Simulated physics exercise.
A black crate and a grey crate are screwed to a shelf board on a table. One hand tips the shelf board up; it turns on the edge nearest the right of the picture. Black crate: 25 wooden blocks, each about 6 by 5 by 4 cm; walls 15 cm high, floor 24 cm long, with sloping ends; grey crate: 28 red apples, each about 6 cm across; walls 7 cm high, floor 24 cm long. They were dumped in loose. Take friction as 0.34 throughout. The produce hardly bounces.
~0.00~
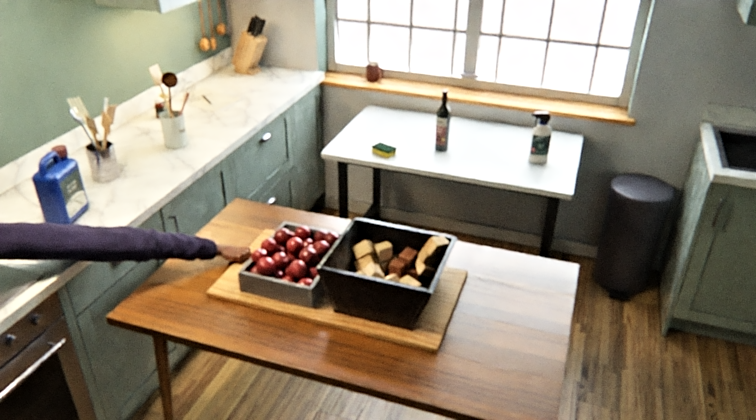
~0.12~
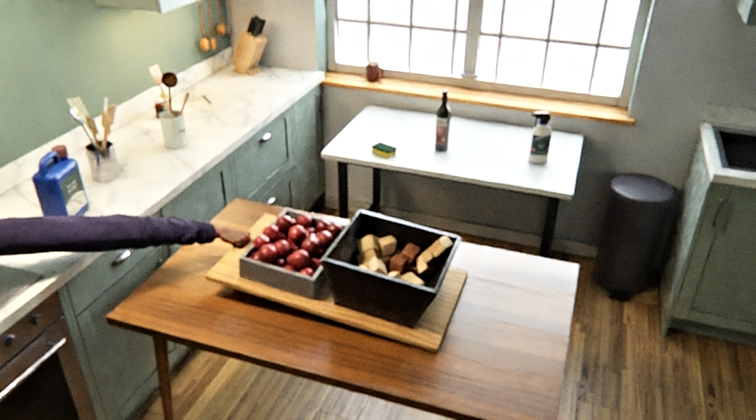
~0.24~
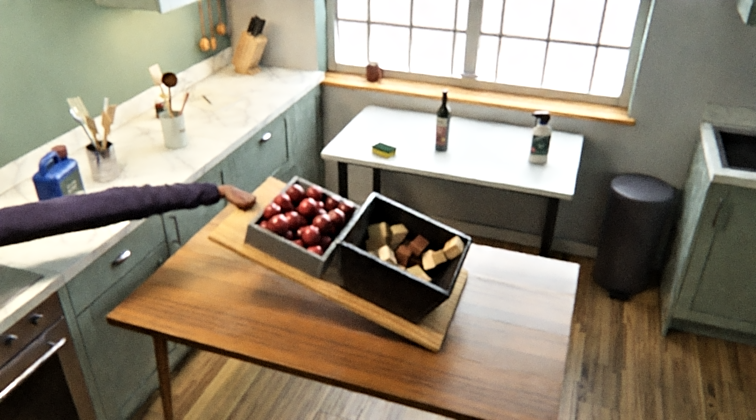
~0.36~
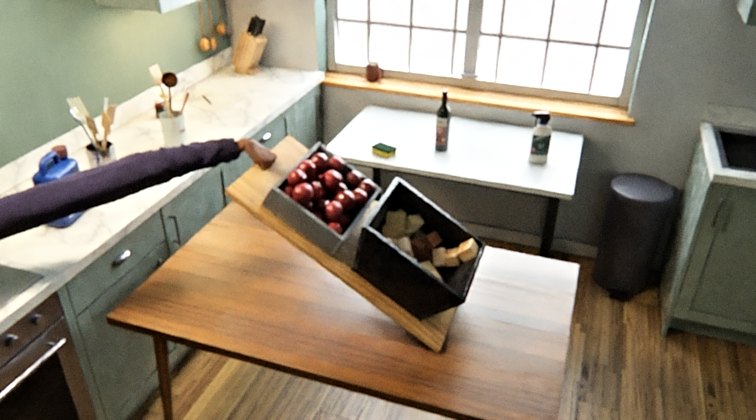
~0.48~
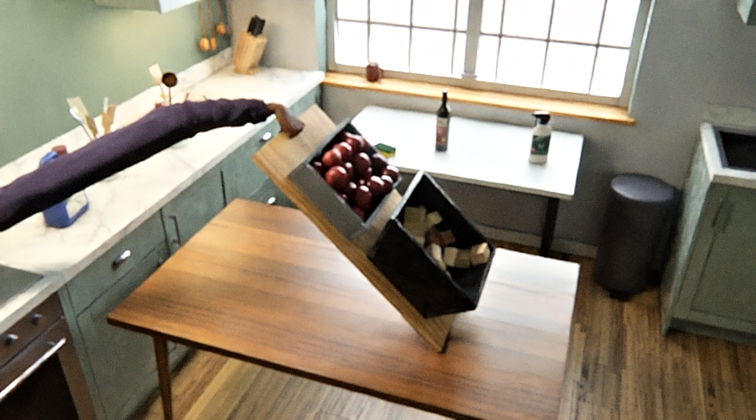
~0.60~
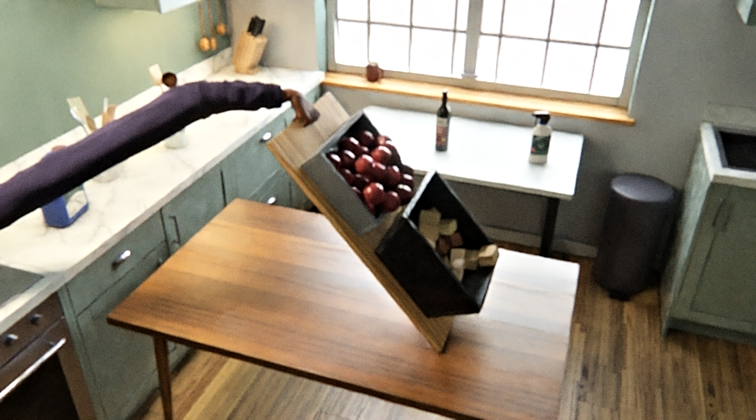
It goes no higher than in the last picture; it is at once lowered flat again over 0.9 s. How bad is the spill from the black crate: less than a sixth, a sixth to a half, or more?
Out of the black crate go fewer than one in six of the wooden blocks.
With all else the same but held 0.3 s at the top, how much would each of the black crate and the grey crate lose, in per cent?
Then black crate 0, grey crate 20 per cent.
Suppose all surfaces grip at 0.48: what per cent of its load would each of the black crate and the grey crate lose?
In that case black crate 0, grey crate 20 per cent.
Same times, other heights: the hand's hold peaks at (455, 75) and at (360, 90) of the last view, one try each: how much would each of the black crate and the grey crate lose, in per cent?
Black crate 90 then 20, grey crate 100 then 60 per cent.
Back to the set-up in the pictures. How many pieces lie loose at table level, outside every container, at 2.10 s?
Roughly 1.
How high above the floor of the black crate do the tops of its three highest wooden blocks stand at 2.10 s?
Roughly 14 cm high.
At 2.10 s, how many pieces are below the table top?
About 3.
After 0.84 s, tilt 40°; the black crate has all 25 and the grey crate is down by 4 of 28.
After 1.14 s, tilt 17°; the black crate has all 25 and the grey crate is down by 6 of 28.
After 1.56 s, tilt 0°; the black crate has all 25 and the grey crate is down by 6 of 28.
When it is over (at 2.10 s), the black crate has all 25 and the grey crate is down by 6 of 28. Asked share, 0 of 25, 0 per cent.
